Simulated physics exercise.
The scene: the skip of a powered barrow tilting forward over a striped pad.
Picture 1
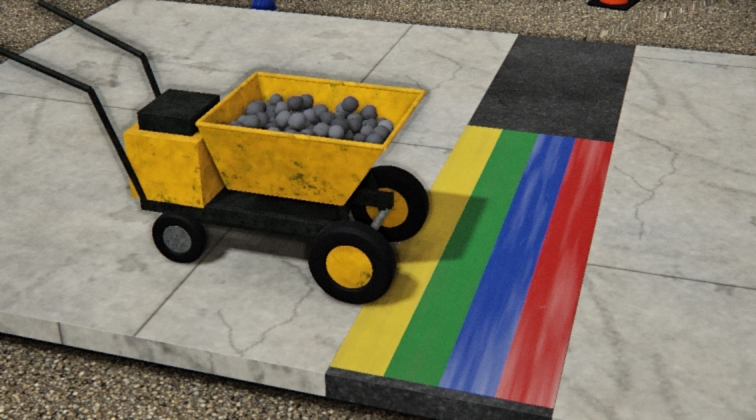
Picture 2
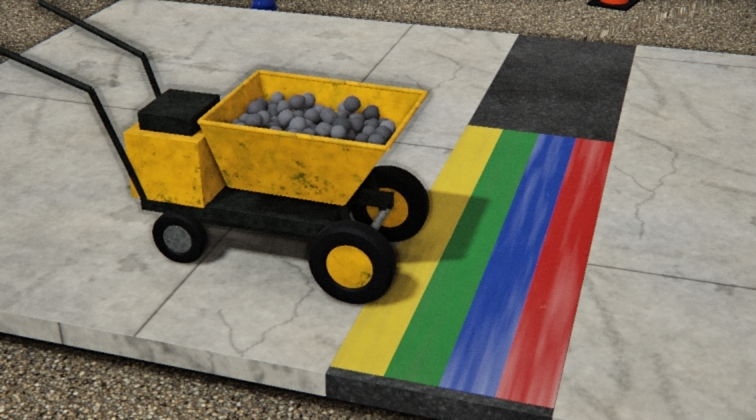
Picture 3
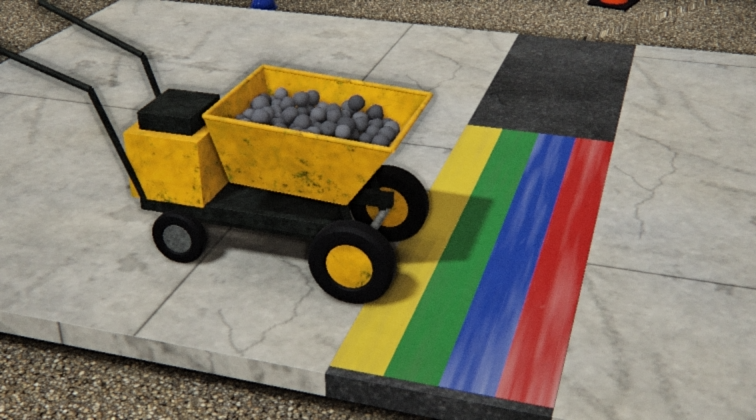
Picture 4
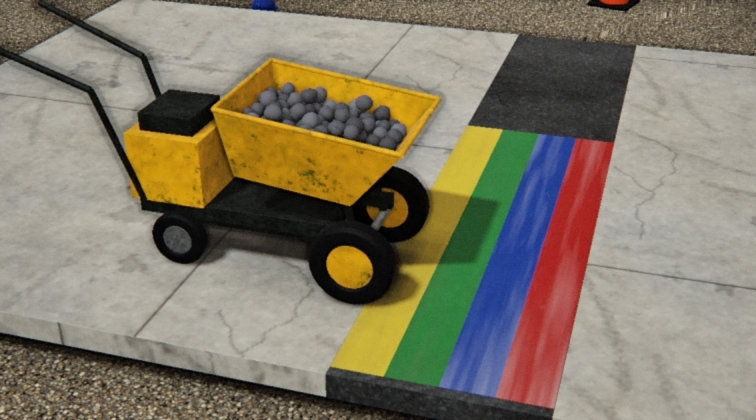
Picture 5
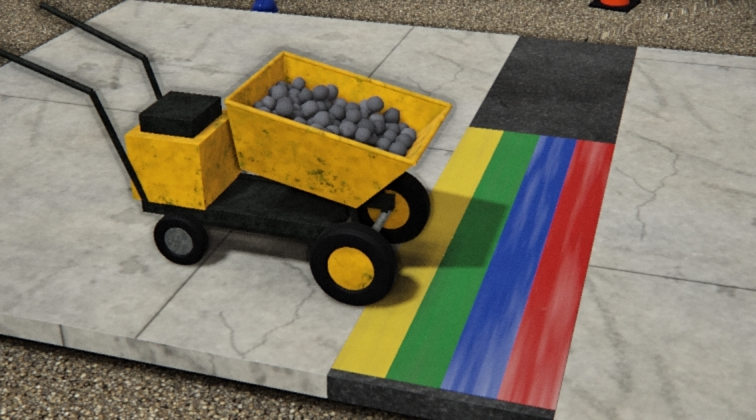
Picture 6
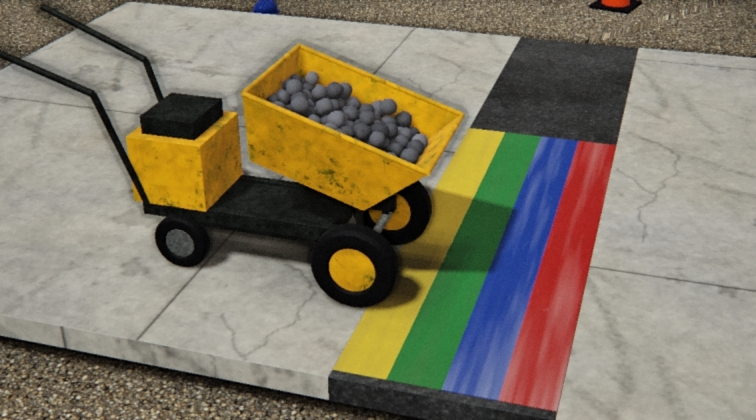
At first, a yellow powered barrow stands still on pale slabs, its level skip loaded with round grey cobbles, beside a pad striped yellow, green, blue and red. The skip then barely tilts forward to the right, and its back end rises further until it is clearly tipped, cobbles still inside.
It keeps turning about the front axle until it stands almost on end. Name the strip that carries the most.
Most covered: The red band.
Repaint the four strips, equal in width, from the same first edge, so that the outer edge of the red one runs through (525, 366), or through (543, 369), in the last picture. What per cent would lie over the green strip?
First some 0, then 0 per cent.
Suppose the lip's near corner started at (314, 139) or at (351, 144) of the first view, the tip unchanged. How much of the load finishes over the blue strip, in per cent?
The first gives 30 %, the second 30 %.
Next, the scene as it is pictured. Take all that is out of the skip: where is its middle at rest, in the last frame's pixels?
At about (564, 294).
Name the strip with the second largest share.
Next in line is the blue strip.
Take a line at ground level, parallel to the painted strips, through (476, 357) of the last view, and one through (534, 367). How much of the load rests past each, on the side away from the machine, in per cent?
About 70 and 40 per cent.
Shortly afterwards, skip tipped steeply; the whole lot in the skip.
Next, skip tipped right over; near two thirds in the skip; a little over the blue strip; near a quarter over the red strip; only a few falling; only a few off the paint.
Some moments later, skip tipped right over; near a quarter in the skip; a little over the blue strip; near a third over the red strip; near a quarter off the paint.
In the end, skip tipped right over; near a quarter in the skip; none at all over the yellow strip; none at all over the green strip; a little over the blue strip; near a third over the red strip; near a quarter off the paint.
